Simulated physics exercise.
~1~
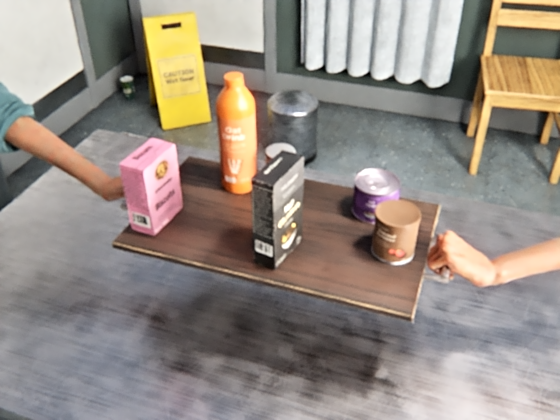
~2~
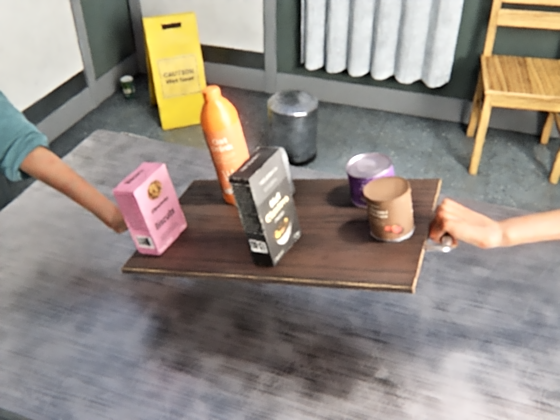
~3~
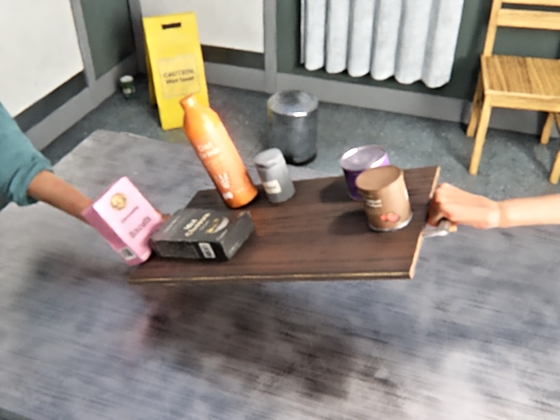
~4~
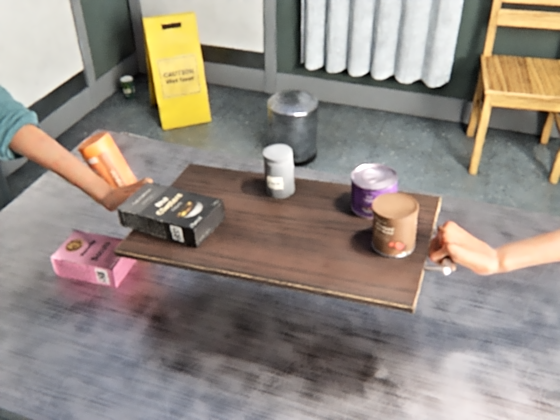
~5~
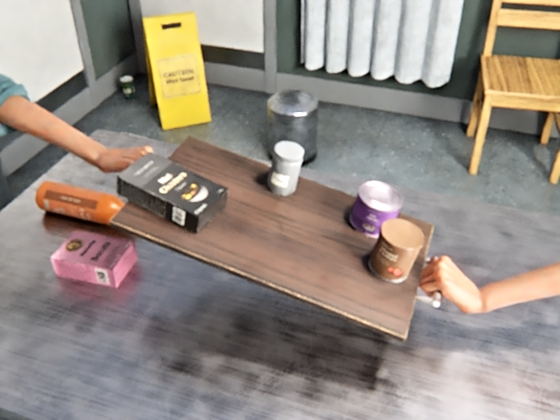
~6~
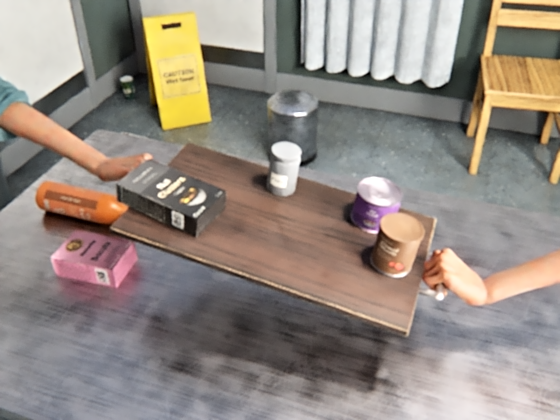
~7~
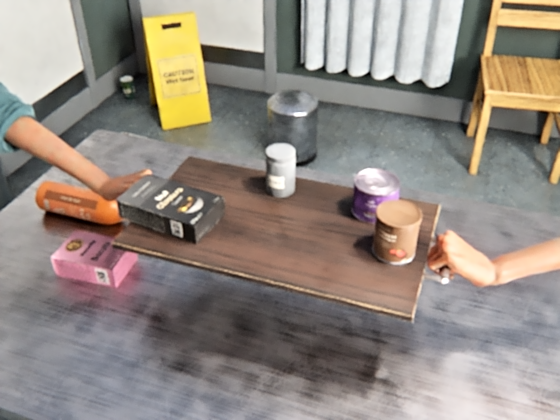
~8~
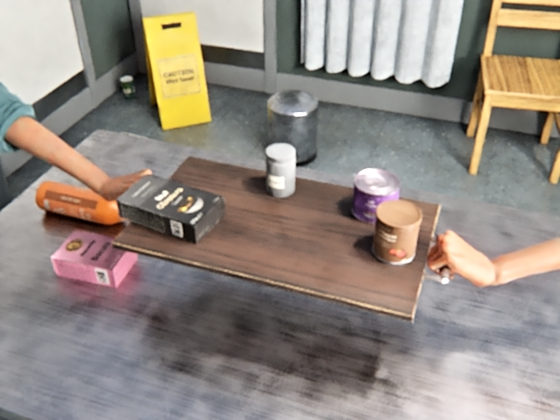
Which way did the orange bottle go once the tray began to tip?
It went to the left, leaning over and then going off that side of the tray.
